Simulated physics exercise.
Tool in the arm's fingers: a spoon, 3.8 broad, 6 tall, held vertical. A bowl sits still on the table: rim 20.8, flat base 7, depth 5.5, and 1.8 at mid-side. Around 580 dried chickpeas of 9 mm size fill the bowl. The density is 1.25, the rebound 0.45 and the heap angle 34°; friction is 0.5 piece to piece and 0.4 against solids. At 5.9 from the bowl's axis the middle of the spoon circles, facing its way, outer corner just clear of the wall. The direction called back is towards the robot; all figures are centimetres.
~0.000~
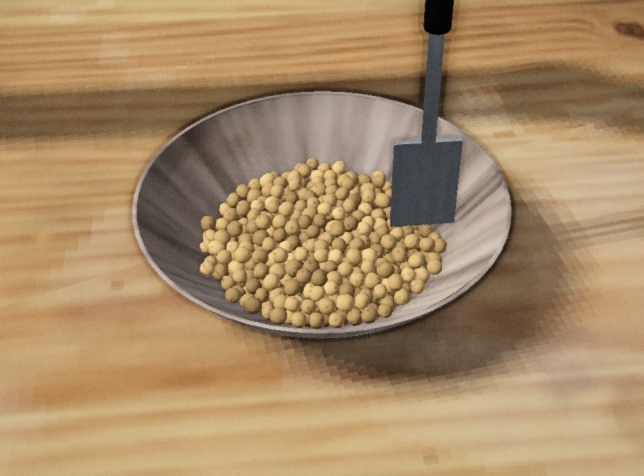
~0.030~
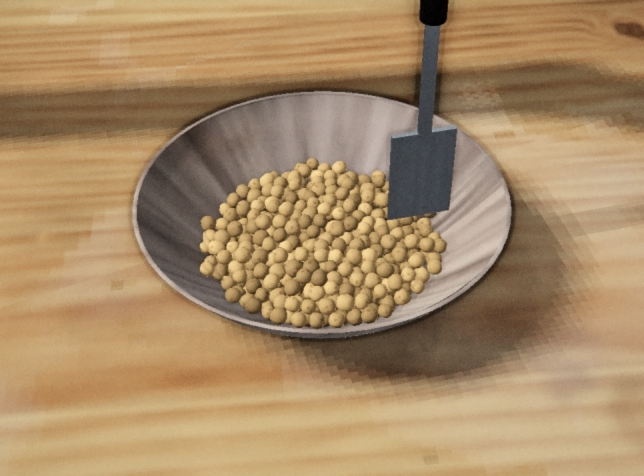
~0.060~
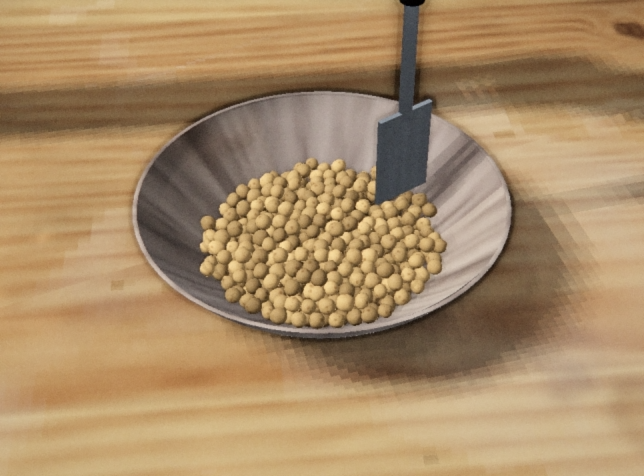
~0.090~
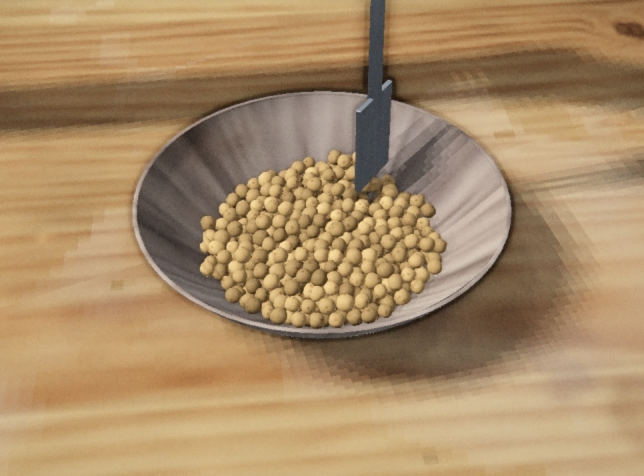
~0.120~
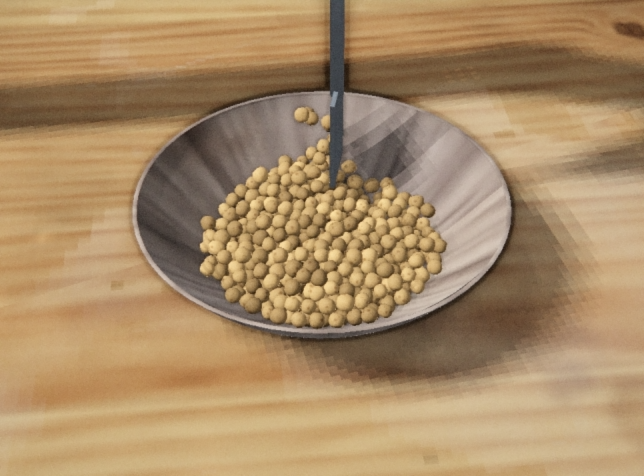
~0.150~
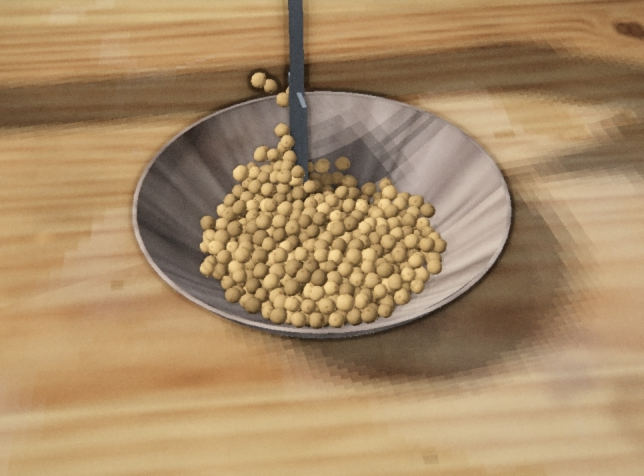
Grey flat-bladed tool sweeping leftward through the back of a bowl of chickpeas, turning edge-on and pushing a few up past the rim.
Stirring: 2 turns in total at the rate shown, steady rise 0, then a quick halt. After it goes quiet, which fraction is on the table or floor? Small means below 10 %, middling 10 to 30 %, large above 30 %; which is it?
Verdict: Middling.
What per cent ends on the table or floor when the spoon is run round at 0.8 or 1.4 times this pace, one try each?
It would be about 5 and 20 percent respectively.
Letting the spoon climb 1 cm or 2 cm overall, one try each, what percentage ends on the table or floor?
5 and 0 %.
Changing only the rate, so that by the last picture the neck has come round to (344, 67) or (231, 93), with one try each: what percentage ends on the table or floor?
It comes to roughly 5 per cent and then 25 per cent.
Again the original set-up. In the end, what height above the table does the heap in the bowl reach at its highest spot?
4.5 cm, roughly.
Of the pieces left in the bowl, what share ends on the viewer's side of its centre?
I'd say around 50 per cent.
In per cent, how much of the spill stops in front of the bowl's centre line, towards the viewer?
Around 50 percent of it.
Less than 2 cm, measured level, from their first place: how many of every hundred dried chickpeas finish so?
That comes to some 65 per cent.
After 0.47 s, 341° round, highest piece 8 above the table; 540 in the bowl, 23 on the table or floor, 13 in flight or on the tool.
After 0.79 s, 224° round, highest piece 6 above the table; 510 in the bowl, 64 on the table or floor, 2 in flight or on the tool.
After 1.15 s, 0° round, highest piece 4 above the table; 495 in the bowl, 81 on the table or floor.
After 1.85 s, 0° round, highest piece 4 above the table; 495 in the bowl, 81 on the table or floor.
In the end, 495 in the bowl, 81 on the table or floor. That is 14 % on the table or floor.
